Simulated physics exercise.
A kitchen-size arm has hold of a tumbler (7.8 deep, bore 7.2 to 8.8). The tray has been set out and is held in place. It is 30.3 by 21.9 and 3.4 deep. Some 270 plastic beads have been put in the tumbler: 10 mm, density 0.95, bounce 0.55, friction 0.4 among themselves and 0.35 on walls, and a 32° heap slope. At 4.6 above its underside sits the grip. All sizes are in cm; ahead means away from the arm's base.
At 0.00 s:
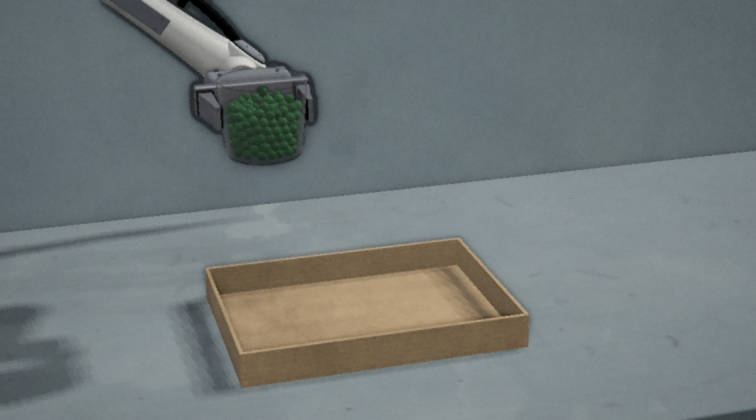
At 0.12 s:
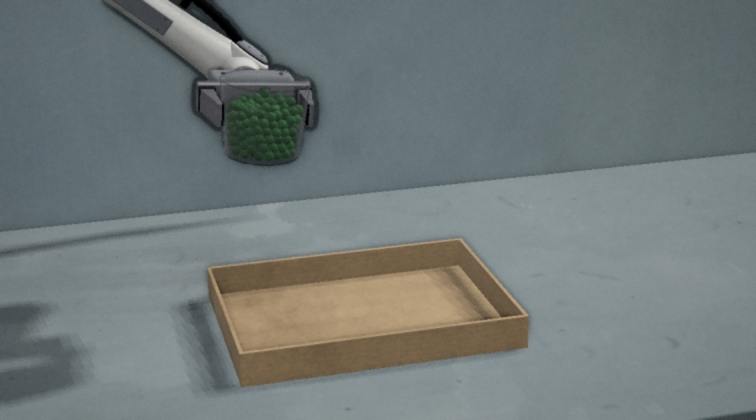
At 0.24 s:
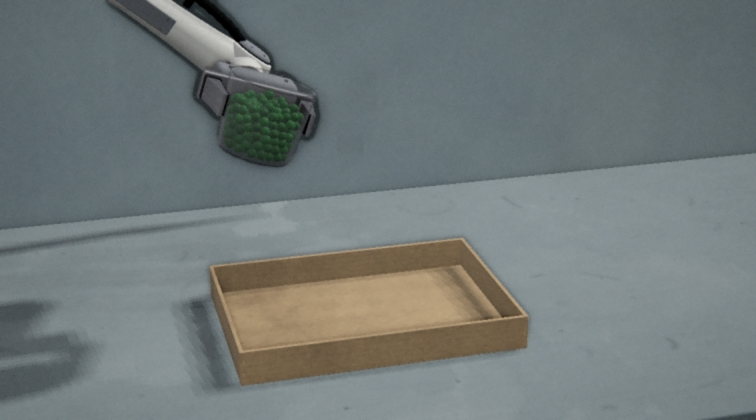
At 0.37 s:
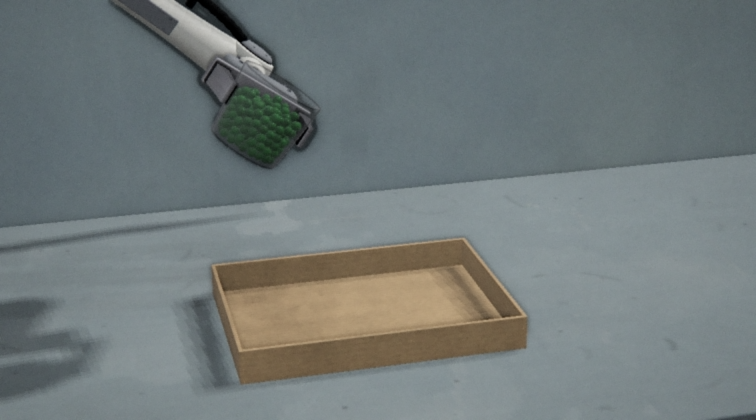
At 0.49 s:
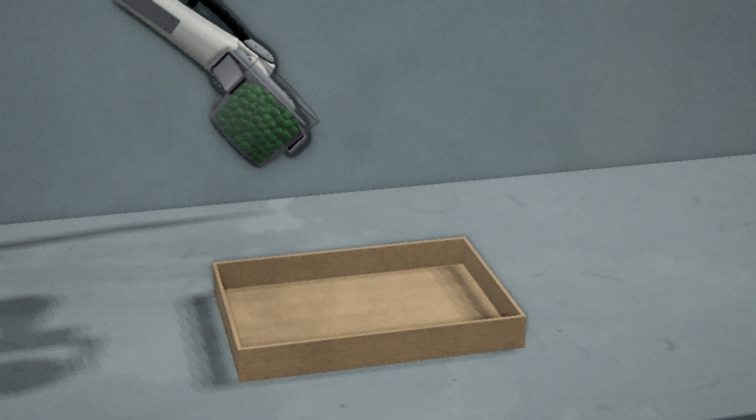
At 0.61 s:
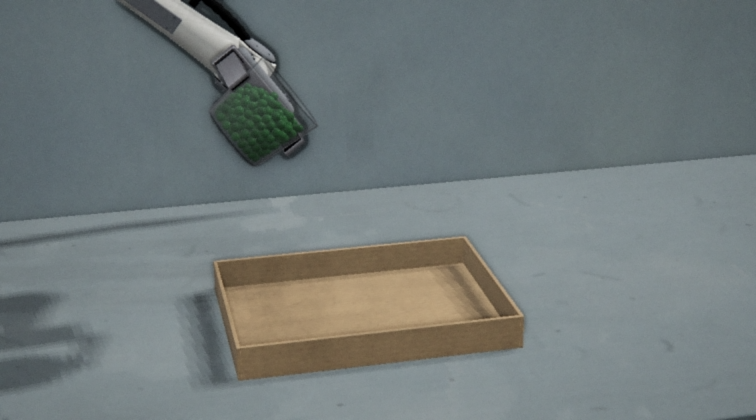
A pale robotic arm reaches in from the upper left, gripping a clear tumbler packed with green beads and gradually tilting it over while keeping it at nearly the same height. Below and to the right, an empty, shallow tan tray sits still on a grey surface before a blue-grey wall, seen from slightly above. Soft shadows lie at left, and the beads stay inside the tumbler throughout.
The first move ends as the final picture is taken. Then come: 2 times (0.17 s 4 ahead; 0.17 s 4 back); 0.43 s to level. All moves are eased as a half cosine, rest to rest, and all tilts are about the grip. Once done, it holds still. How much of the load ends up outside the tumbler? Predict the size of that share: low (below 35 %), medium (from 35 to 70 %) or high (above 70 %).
Predicted share: Low.
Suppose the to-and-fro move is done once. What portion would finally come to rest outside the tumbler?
In that case, some 5 per cent.
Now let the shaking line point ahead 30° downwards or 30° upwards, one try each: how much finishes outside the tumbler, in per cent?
First try some 0 %, second try some 10 %.
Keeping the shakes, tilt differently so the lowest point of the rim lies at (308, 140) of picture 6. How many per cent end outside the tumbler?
Somewhere around 60 %.
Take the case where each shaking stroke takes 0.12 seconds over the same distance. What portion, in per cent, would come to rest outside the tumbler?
That change gives some 30 percent.
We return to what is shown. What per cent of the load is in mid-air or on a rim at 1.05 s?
1 %.
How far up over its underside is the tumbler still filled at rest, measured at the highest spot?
I'd say near 7.5 cm from the bottom.
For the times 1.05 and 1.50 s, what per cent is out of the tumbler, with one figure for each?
The share out is 5 per cent at the earlier time and 10 per cent at the later one.
By 1.05 s, tilted 54° forward, highest piece 26 above the table; 257 in the tumbler, 8 in the tray, 2 in flight or on a rim.
By 1.50 s, tilted 28° forward, highest piece 27 above the table; 244 in the tumbler, 22 in the tray, 1 in flight or on a rim.
By 1.92 s, level, highest piece 28 above the table; 244 in the tumbler, 23 in the tray.
By 2.97 s, level, highest piece 28 above the table; 244 in the tumbler, 23 in the tray.
Final count, 244 in the tumbler, 23 in the tray. That is 9 % outside the tumbler.
